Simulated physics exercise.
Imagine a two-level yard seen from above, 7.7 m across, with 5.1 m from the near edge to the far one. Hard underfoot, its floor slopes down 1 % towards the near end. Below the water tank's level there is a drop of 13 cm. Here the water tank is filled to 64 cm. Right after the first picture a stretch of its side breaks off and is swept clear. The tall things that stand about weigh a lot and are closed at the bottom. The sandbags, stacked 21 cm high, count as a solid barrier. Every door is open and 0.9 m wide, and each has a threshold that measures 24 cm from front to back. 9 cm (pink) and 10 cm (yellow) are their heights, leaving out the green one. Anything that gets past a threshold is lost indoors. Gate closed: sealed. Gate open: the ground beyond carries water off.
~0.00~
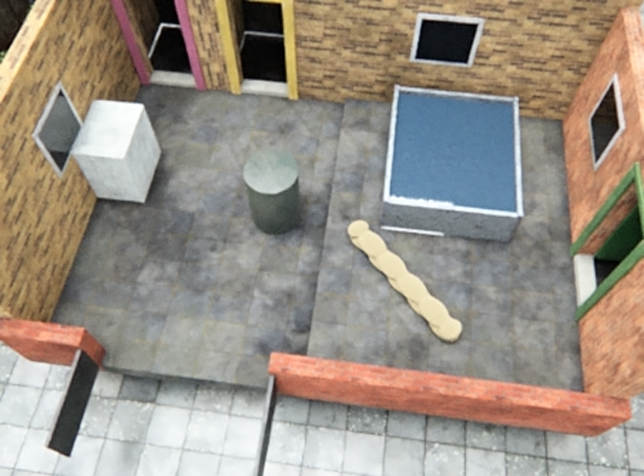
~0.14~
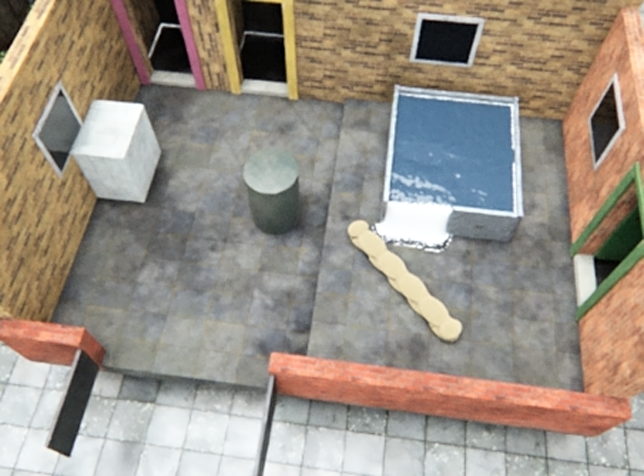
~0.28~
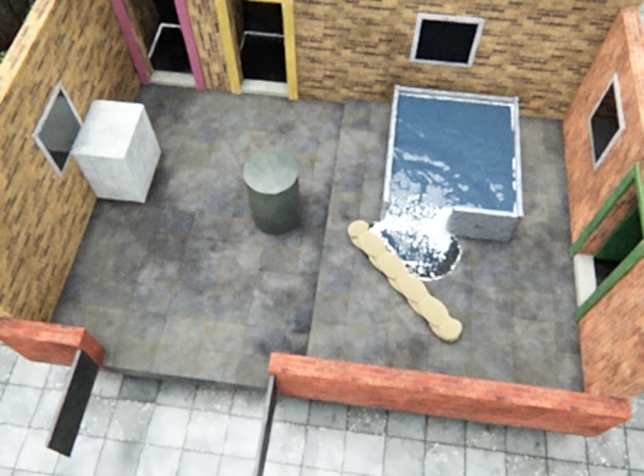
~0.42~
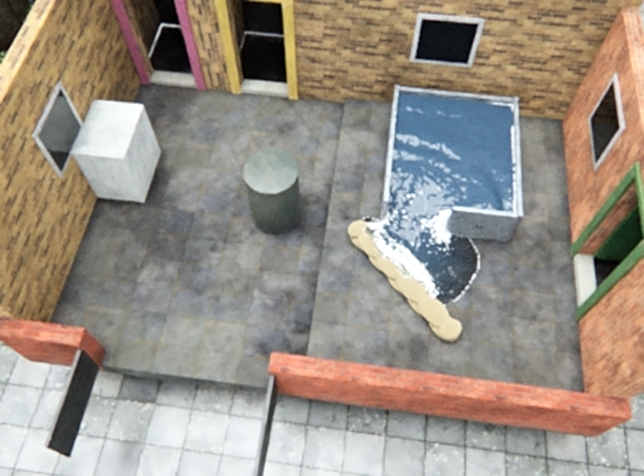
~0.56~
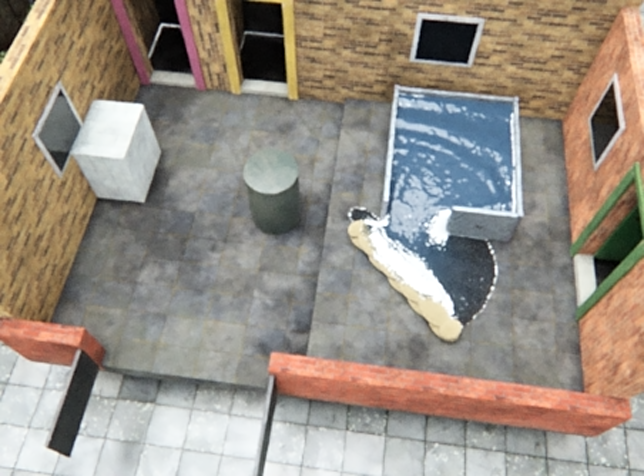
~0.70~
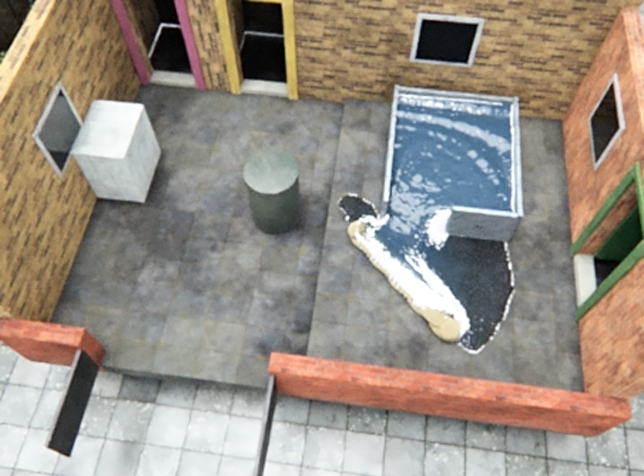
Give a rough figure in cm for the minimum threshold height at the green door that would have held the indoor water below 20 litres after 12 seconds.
14.5 cm.
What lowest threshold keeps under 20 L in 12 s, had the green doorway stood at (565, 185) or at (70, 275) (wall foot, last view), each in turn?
Around 12.0 and 6.5 cm respectively.
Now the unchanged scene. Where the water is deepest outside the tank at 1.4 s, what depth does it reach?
Max depth: Near 47 cm.
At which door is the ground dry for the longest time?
Pink.
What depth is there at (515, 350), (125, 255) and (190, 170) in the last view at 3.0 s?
First spot about 18 cm, second about 0 cm, third about 0 cm.
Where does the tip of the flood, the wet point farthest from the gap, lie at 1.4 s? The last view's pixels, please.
In the last picture, around (577, 408).
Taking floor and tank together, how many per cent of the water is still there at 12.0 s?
I'd estimate some 88 in a hundred.
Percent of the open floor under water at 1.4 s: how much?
Wet share: Near 25 %.
After 1.4 s water covers 25 % of the floor, deepest (47 cm) near (390, 246); it has not reached the green door.
After 3.0 s water covers 55 % of the floor, deepest (32 cm) near (390, 246); 15 cm at the green door, 3 litres in over its 13 cm threshold.
After 12.0 s water covers 95 % of the floor, deepest (14 cm) near (446, 306); 12 cm at the green door, 33 litres in over its 13 cm threshold.
At the green door as built, the water arrived by 2.0 s and peaked near 18 cm at 4.2 s.
With a threshold of 13.5 cm, 28 litres would have come in within the 12 s; with 16 cm, 11 litres. So under 20 litres takes about 14.5 cm.
